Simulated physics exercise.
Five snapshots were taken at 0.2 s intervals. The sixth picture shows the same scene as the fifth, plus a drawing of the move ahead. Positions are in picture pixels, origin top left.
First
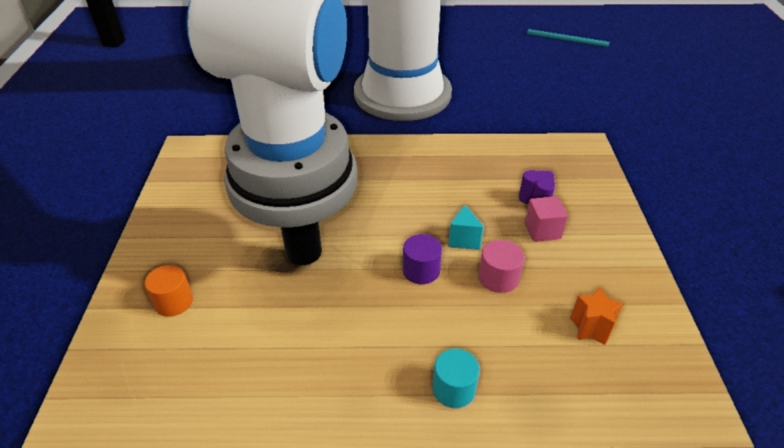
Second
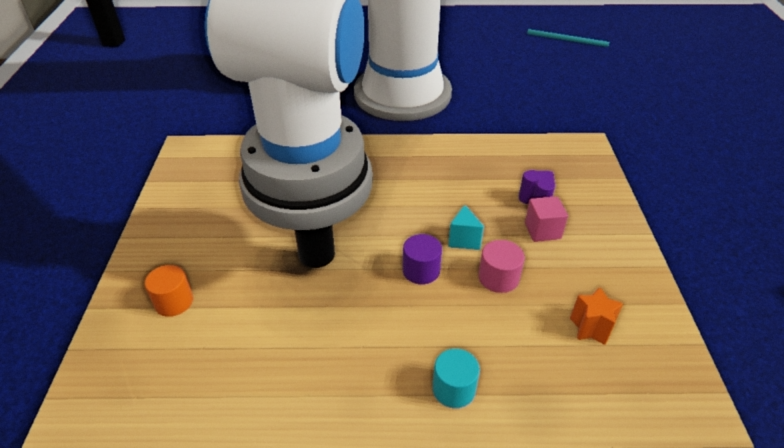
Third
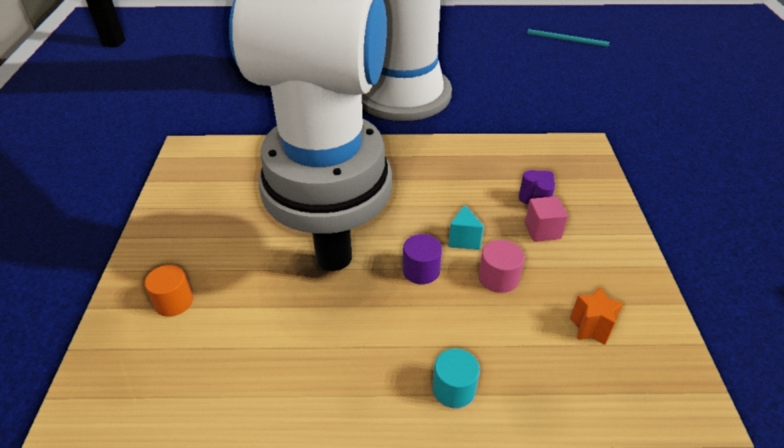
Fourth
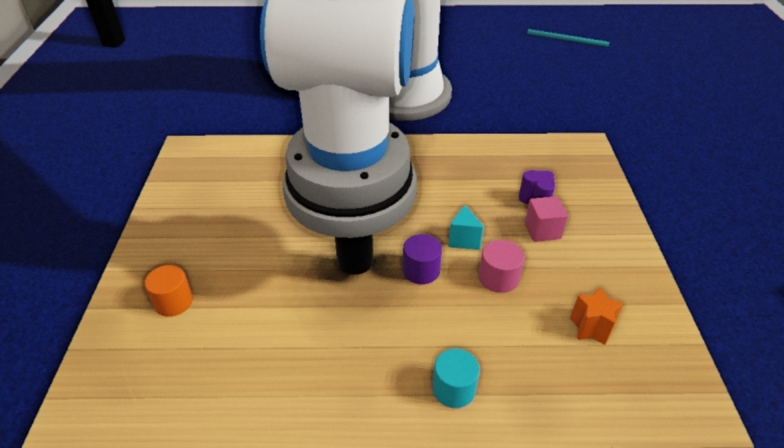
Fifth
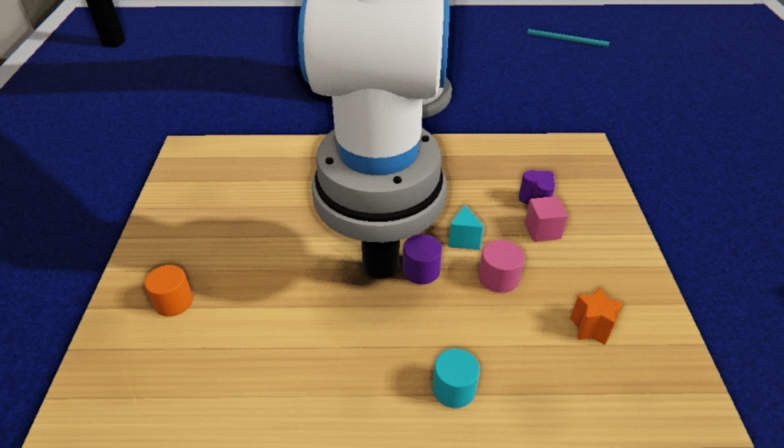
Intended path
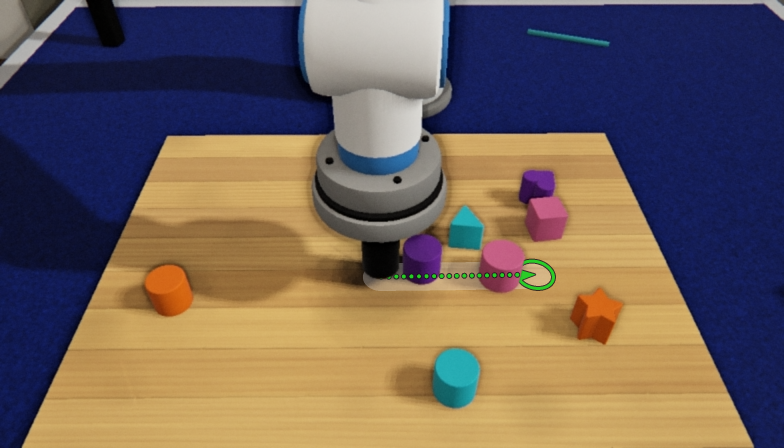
On a wooden board, a robot arm slides its black bar right, beside a purple cylinder.
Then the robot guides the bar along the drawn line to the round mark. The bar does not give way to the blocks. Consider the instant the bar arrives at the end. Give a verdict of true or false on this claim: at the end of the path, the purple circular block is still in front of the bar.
That claim is false.
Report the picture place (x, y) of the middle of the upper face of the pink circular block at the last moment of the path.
I'd guess (582, 256).
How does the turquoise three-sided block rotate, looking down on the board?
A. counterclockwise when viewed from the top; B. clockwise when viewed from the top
Answer: A.
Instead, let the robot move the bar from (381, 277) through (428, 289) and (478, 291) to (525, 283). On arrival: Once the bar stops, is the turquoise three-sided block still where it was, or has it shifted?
Still in place.
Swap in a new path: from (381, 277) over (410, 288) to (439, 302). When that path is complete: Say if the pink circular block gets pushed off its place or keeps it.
Still in place.
Drawn move, from (381, 277) to (535, 274).
The first path, step by step. One third of the way, bar at (435, 265); purple circular block at (468, 240).
Two thirds of the way, bar at (488, 264); purple circular block at (503, 228); turquoise three-sided block at (470, 214), turned 30° anticlockwise; pink circular block at (530, 254).
At the end, bar at (538, 263); purple circular block at (512, 225); turquoise three-sided block at (470, 214), turned 30° anticlockwise; pink circular block at (582, 256); pink square still.
